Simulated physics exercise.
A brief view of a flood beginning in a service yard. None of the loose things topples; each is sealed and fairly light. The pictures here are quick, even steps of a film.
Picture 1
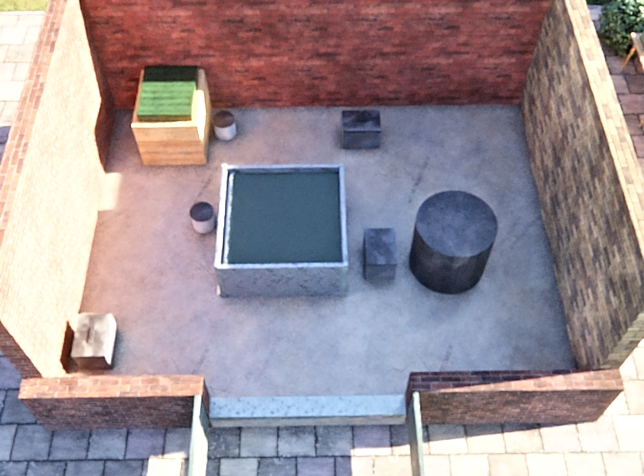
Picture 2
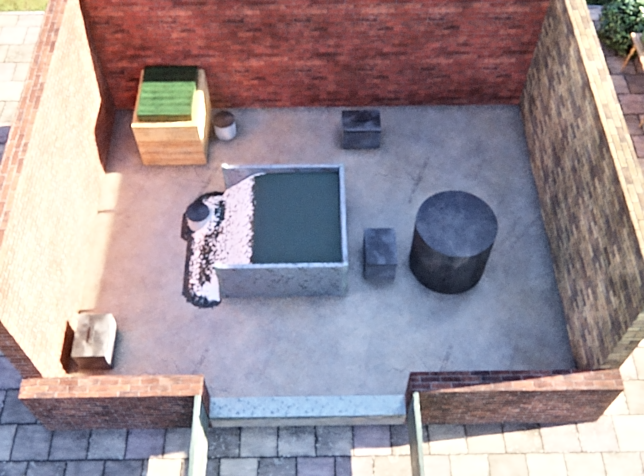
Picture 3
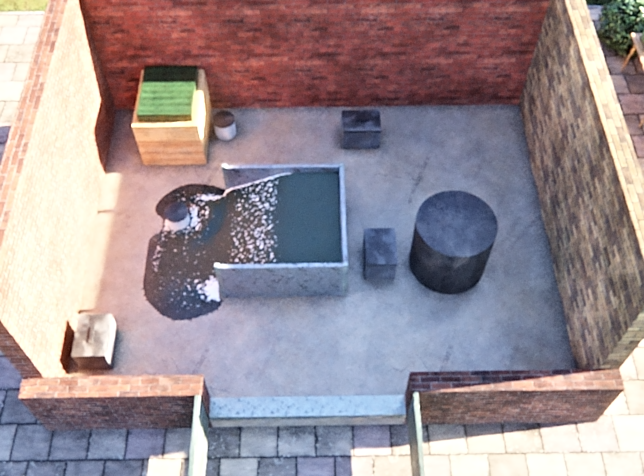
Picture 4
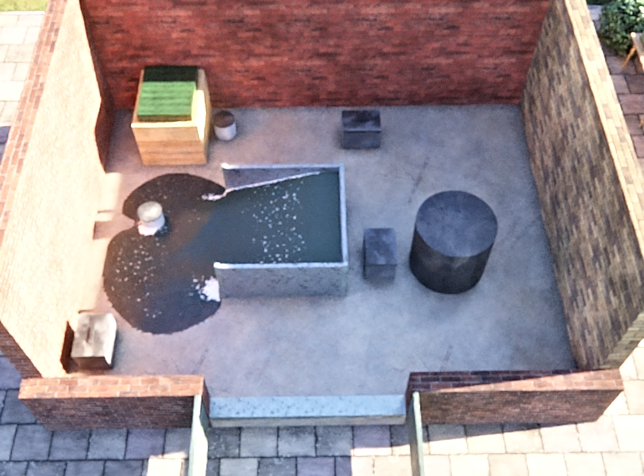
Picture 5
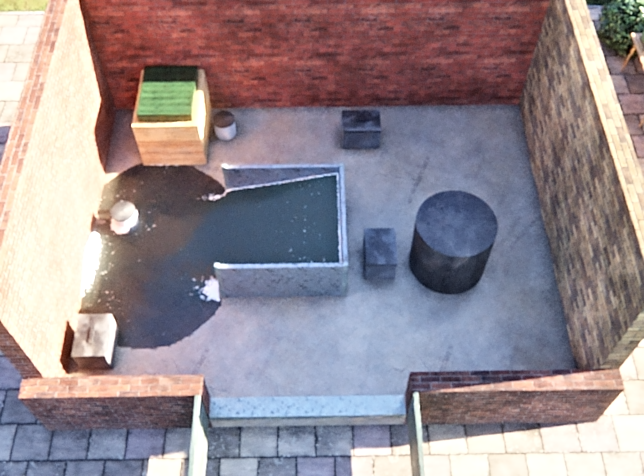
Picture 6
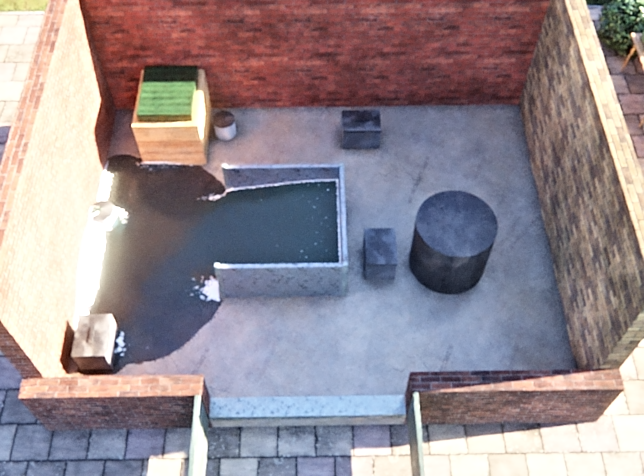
We see a brick-walled yard with a square tank whose left side opens, releasing dark water that spreads leftward across the floor, carrying a small pail toward the left wall while the other blocks and containers stay in place.
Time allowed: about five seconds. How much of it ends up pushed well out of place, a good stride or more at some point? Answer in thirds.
One to two thirds.
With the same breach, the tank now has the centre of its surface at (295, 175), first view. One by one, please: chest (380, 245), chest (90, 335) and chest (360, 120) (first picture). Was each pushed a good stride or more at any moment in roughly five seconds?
In order: Remained close by, went well off, remained close by.
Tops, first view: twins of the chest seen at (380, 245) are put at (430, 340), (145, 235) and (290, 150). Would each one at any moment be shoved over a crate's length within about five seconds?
The answers, in order, are displaced a stride, displaced a stride and displaced a stride.
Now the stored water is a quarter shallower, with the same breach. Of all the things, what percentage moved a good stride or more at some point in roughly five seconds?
About 40 per cent.
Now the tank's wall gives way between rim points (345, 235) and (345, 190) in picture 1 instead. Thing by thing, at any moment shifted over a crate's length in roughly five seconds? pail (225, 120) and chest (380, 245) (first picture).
Fell short, went past that.
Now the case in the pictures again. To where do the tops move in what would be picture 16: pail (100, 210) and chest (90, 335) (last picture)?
Roughly at (140, 156) and (155, 346).
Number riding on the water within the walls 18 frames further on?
The total is 1.
A moment on, 1 of 5 are well off their spots; 1 afloat.
Next, 2 of 5 are well off their spots; 2 afloat.
Later, 2 of 5 are well off their spots; 1 afloat.
In the end, 2 of 5 are well off their spots, and 2 have been at some point; 0 afloat.
